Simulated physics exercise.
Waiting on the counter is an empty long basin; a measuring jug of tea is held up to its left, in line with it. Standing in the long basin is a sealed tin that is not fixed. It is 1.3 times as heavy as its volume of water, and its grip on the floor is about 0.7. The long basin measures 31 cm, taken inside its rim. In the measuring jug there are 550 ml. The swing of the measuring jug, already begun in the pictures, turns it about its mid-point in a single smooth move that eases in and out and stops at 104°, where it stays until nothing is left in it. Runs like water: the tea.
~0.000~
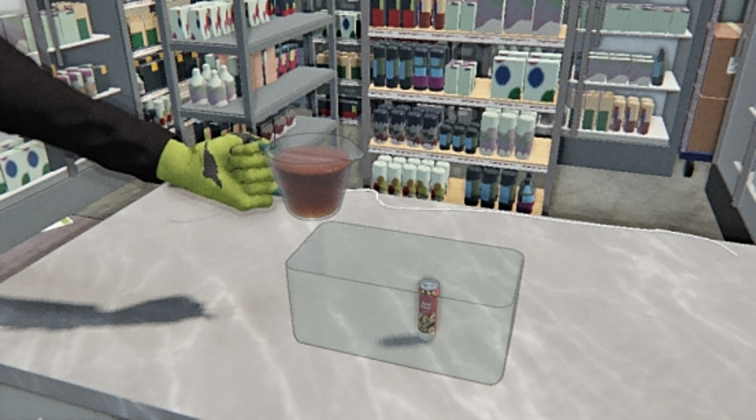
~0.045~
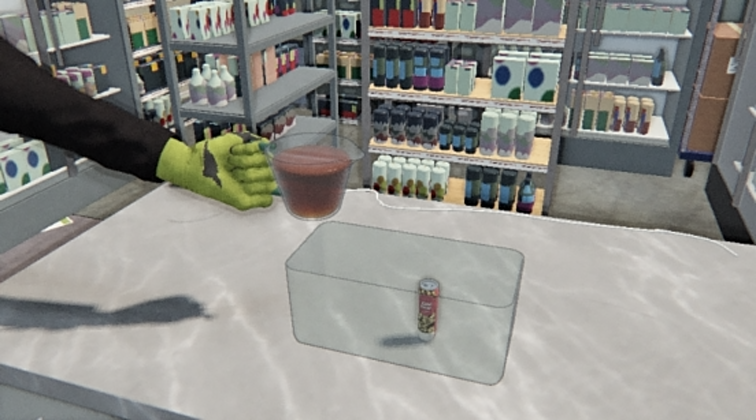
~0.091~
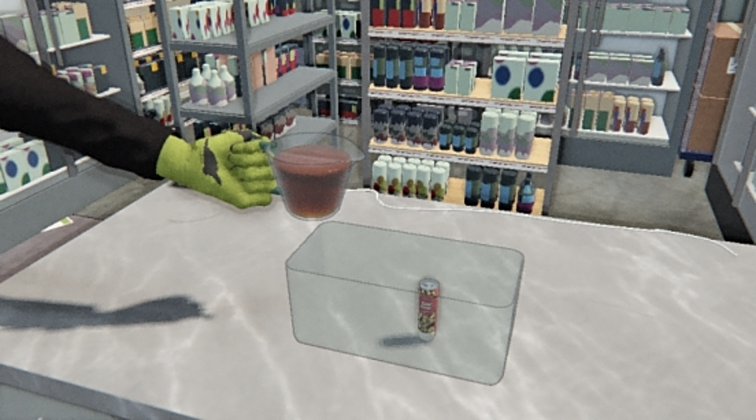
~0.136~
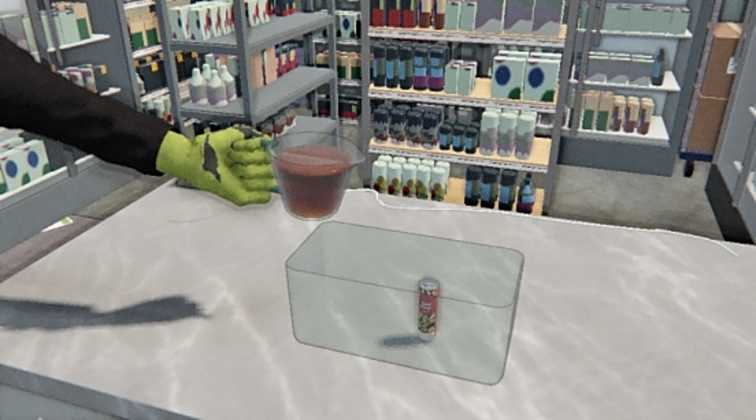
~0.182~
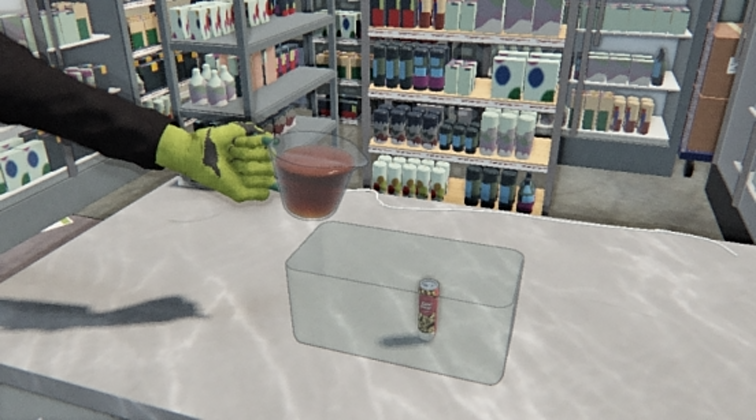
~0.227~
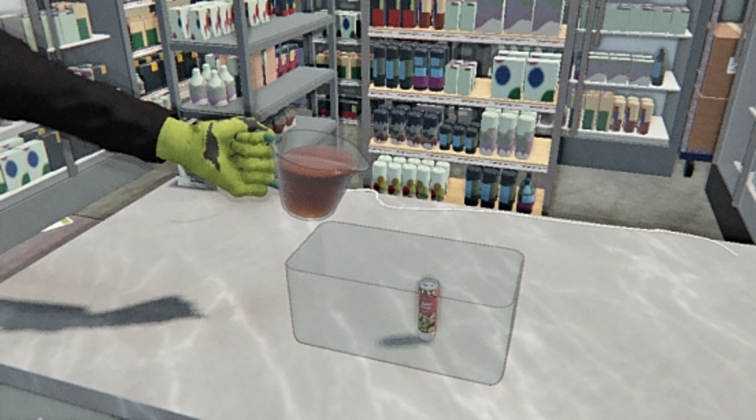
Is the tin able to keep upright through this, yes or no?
Yes, it remains upright.
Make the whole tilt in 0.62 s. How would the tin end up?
So the tin will hold steady.
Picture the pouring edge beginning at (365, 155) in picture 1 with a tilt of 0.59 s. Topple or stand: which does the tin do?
Result: Tin upright.
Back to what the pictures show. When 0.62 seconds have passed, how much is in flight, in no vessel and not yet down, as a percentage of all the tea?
Estimate: About 22 % of all of it.
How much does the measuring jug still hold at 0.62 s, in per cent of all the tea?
About 58 per cent.
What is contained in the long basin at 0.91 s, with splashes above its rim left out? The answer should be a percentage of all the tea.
I'd say roughly 88 in a hundred of it.
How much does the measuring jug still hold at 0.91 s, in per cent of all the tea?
Around 7 in a hundred.
By 0.62 s the tilt is 68° and 59 per cent is still to pour; the tin stands where it began.
By 0.91 s the tilt is 100° and 7 per cent is still to pour; the tin stands 1 cm from where it began.
By 1.21 s the tilt is 104° and 0 per cent is still to pour; the tin stands where it began.
By 1.54 s the tilt is 104° and 0 per cent is still to pour; the tin stands where it began.
At rest the tin stands where it began.
